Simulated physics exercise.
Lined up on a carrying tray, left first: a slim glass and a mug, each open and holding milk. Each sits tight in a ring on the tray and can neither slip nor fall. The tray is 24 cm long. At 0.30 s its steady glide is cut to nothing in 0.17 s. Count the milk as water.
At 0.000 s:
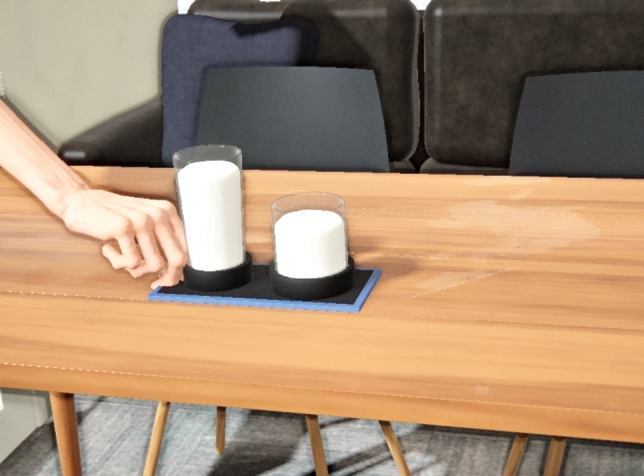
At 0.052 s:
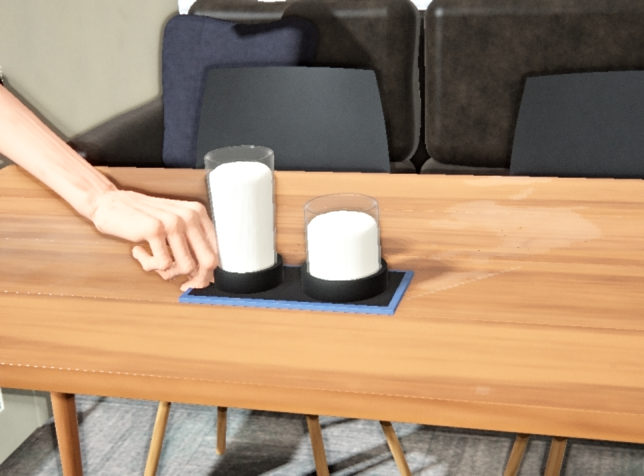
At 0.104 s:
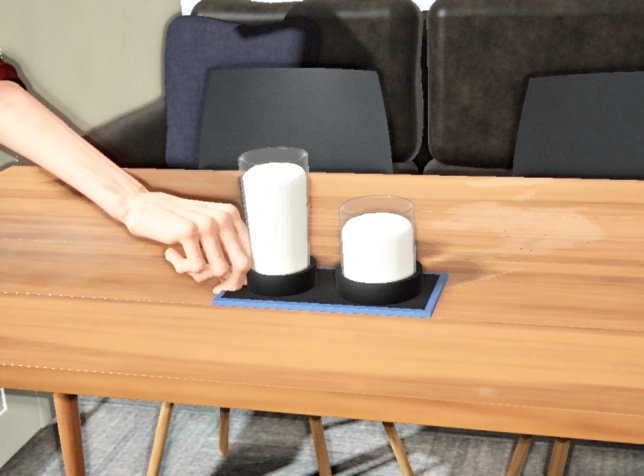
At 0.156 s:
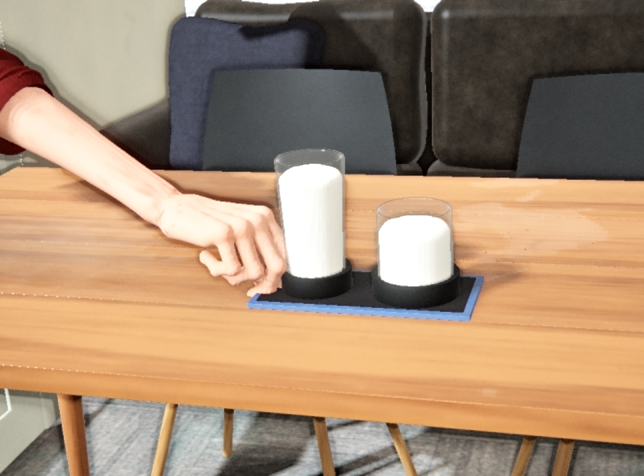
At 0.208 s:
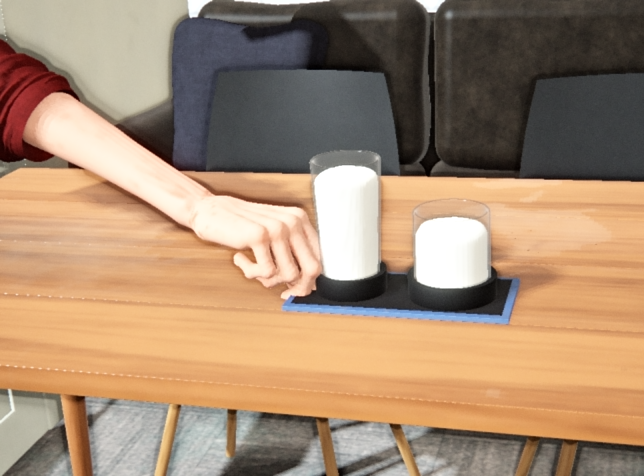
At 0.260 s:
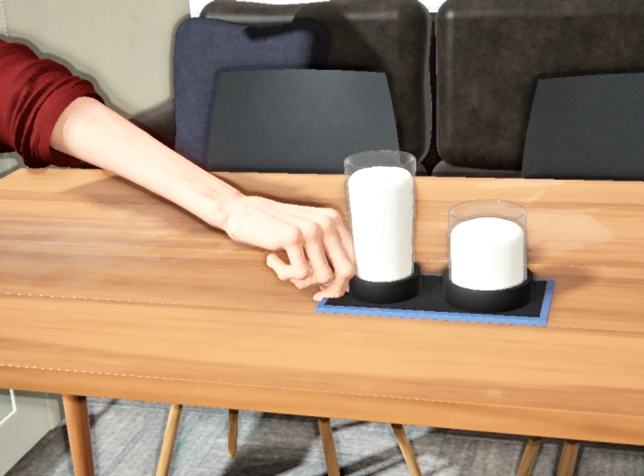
A dark tray with a blue edge, carrying a tall slim glass and a shorter, wider one, both holding milk, slides to the right across a wooden table. A hand at its left end moves along with it, and more of the arm and a red sleeve come into view.
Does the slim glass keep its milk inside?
It loses some.
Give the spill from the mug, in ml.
Some 6 ml.
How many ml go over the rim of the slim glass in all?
About 6 ml.
By 0.37 s the tray moves at 0.42 m/s; losses from the left are 0, 0 ml.
By 0.49 s the tray moves at 0.00 m/s; losses from the left are 5, 5 ml.
By 0.60 s the tray moves at 0.00 m/s; losses from the left are 5, 5 ml.
By 0.72 s the tray moves at 0.00 m/s; losses from the left are 5, 5 ml.
At rest losses from the left are 5, 6 ml.
